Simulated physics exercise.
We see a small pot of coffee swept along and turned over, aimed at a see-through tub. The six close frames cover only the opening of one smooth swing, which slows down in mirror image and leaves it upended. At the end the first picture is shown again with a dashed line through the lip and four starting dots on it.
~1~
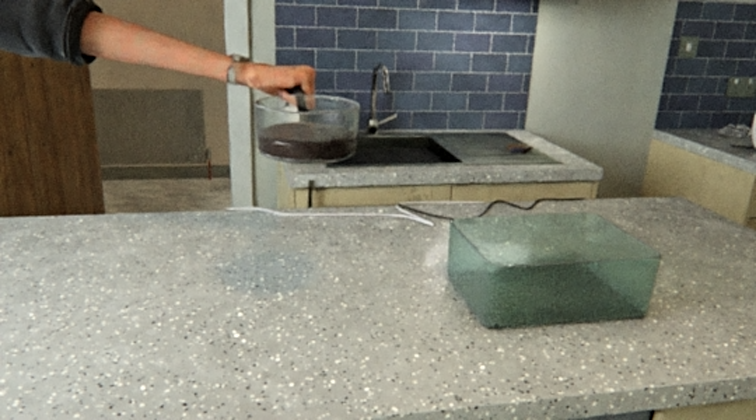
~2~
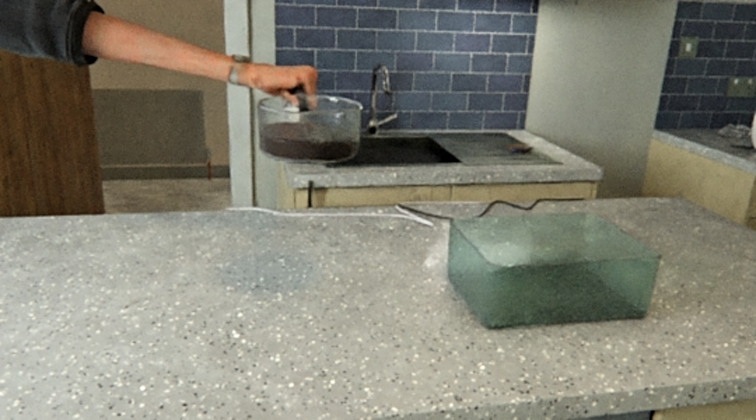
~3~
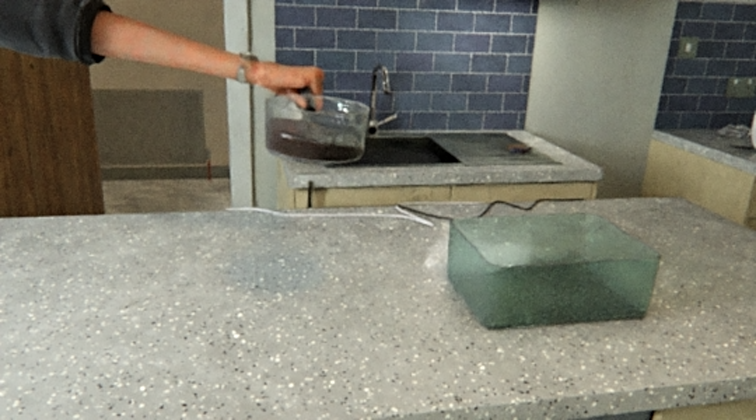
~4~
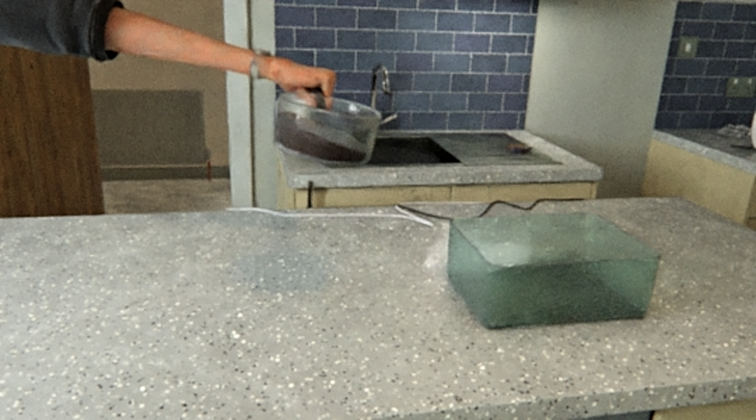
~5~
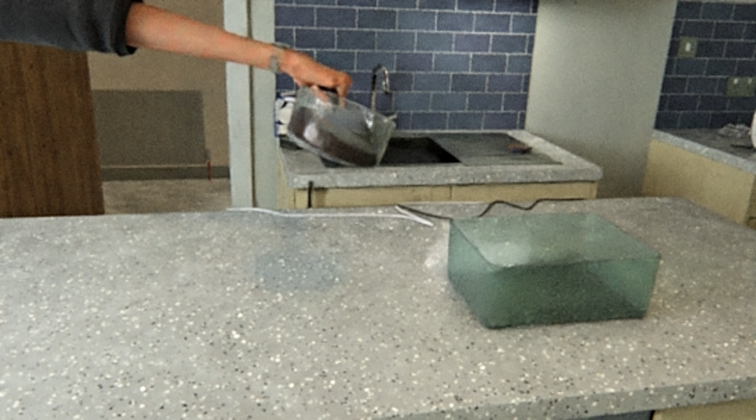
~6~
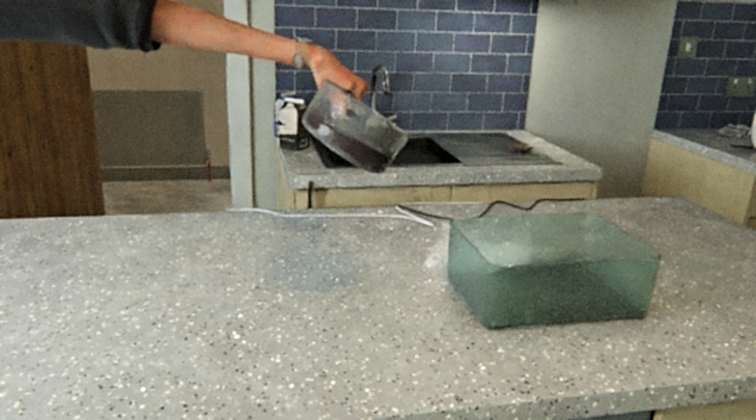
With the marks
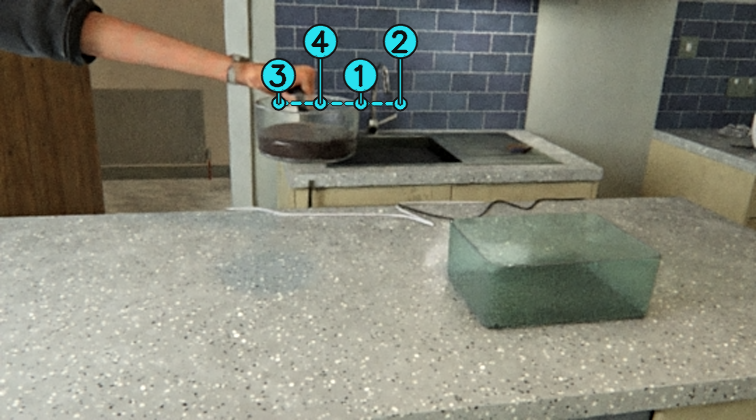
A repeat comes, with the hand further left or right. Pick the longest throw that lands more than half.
That is place 4.
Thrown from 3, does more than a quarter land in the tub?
No.
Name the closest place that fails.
Here it is place 3.
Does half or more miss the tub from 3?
Yes.
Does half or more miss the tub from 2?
No.
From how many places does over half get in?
Three of the four.
On the marked copy, 1 at (360, 103); 2 at (400, 103); 3 at (278, 103); 4 at (320, 103).
Choosing 1, about 78 % lands in the tub, 7 % falls short and 15 % goes beside or beyond.
Choosing 2, about 80 % lands in the tub, 5 % falls short and 16 % goes beside or beyond.
Choosing 3, about 10 % lands in the tub, 87 % falls short and 3 % goes beside or beyond.
Choosing 4, about 67 % lands in the tub, 22 % falls short and 11 % goes beside or beyond.
